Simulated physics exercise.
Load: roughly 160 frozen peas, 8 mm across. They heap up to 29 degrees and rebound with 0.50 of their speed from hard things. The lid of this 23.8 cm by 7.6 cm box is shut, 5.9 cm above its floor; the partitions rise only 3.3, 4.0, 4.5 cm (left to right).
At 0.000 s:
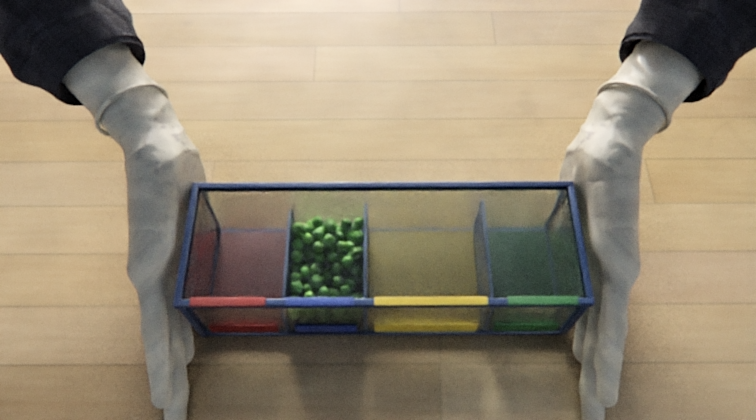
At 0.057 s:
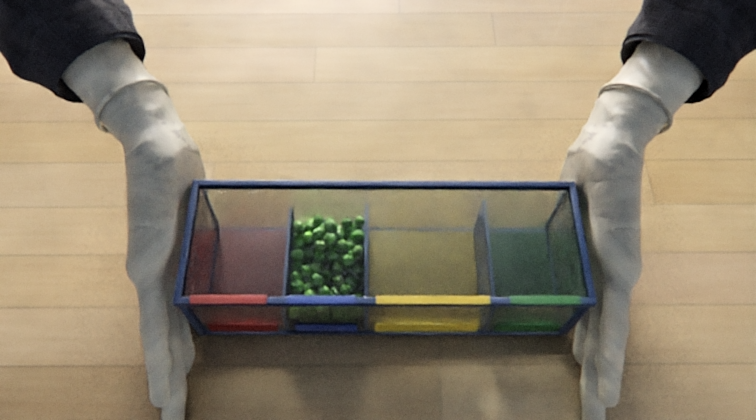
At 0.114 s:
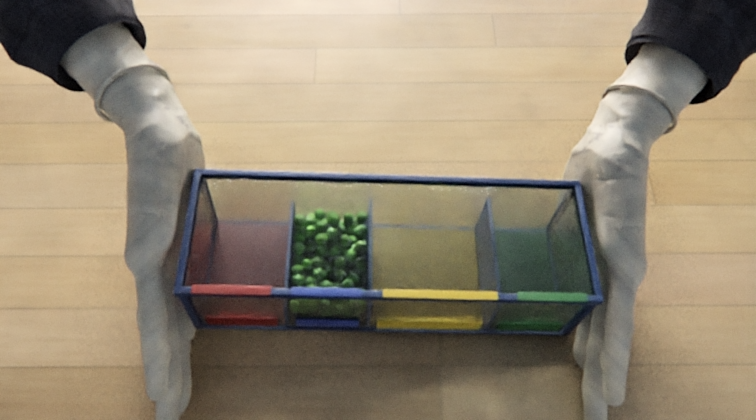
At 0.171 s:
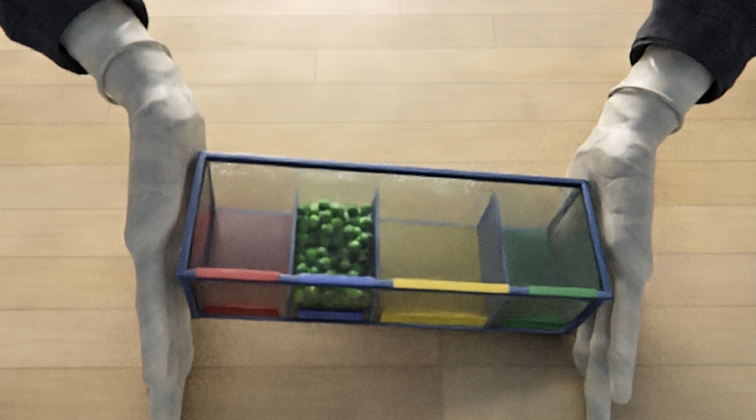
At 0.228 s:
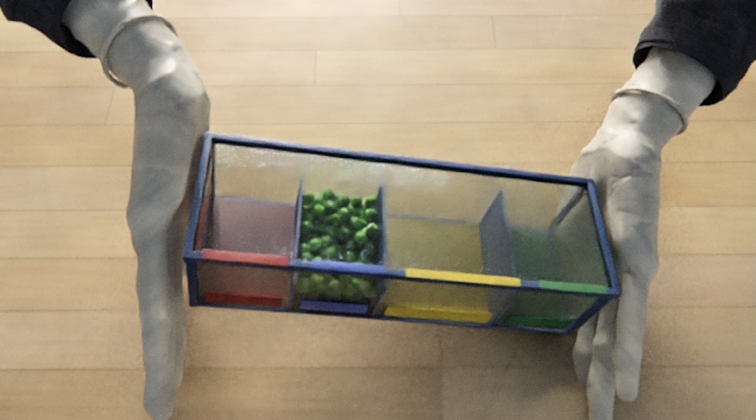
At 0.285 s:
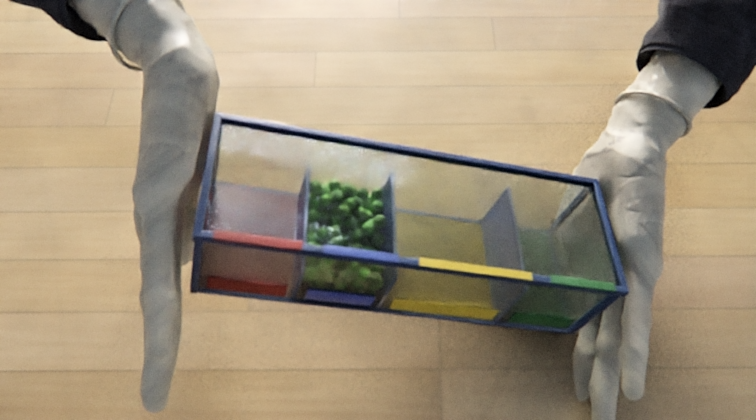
Two gloved hands tilt a clear divided box of green peas, raising its left end.
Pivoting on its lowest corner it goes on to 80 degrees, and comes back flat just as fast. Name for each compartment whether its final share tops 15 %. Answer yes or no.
Red: No, blue: Yes, green: No, yellow: Yes.
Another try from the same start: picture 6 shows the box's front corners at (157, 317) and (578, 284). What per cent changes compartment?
In that case some 30 per cent.
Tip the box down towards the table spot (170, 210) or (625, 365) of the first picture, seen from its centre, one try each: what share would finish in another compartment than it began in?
About 25 and 30 per cent.
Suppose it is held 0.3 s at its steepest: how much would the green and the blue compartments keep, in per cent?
Then: Green 10, blue 75.
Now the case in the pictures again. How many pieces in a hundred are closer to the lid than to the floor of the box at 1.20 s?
About 30 per cent.
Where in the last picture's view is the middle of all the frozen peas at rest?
Near (349, 262).
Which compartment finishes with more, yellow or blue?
It is the blue one.
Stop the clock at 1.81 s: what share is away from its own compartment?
About 30 per cent.
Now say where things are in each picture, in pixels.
The first picture shows box tilt 0 degrees, front corners at (182, 301) and (586, 299); blue 100 %.
The second picture shows box tilt 1 degrees, front corners at (182, 298) and (588, 299).
The third picture shows box tilt 4 degrees, front corners at (183, 288) and (594, 297), lowest corner right back.
The fourth picture shows box tilt 9 degrees, front corners at (186, 271) and (603, 293), lowest corner right back.
The fifth picture shows box tilt 13 degrees, front corners at (192, 253) and (611, 290), lowest corner right back.
The sixth picture shows box tilt 17 degrees, front corners at (202, 233) and (620, 288), lowest corner right back; blue 100 %. Its pace works out near 75 degrees a second.
After 1.20 s, tilt 79 degrees; blue 95 %, yellow 5 %.
After 1.81 s, tilt 34 degrees; blue 70 %, green 5 %, yellow 20 %.
Then, at 2.47 s, tilt 0 degrees; blue 70 %, green 5 %, yellow 20 %.
At rest (3.1 s), red 0 %, blue 70 %, green 5 %, yellow 20 %.
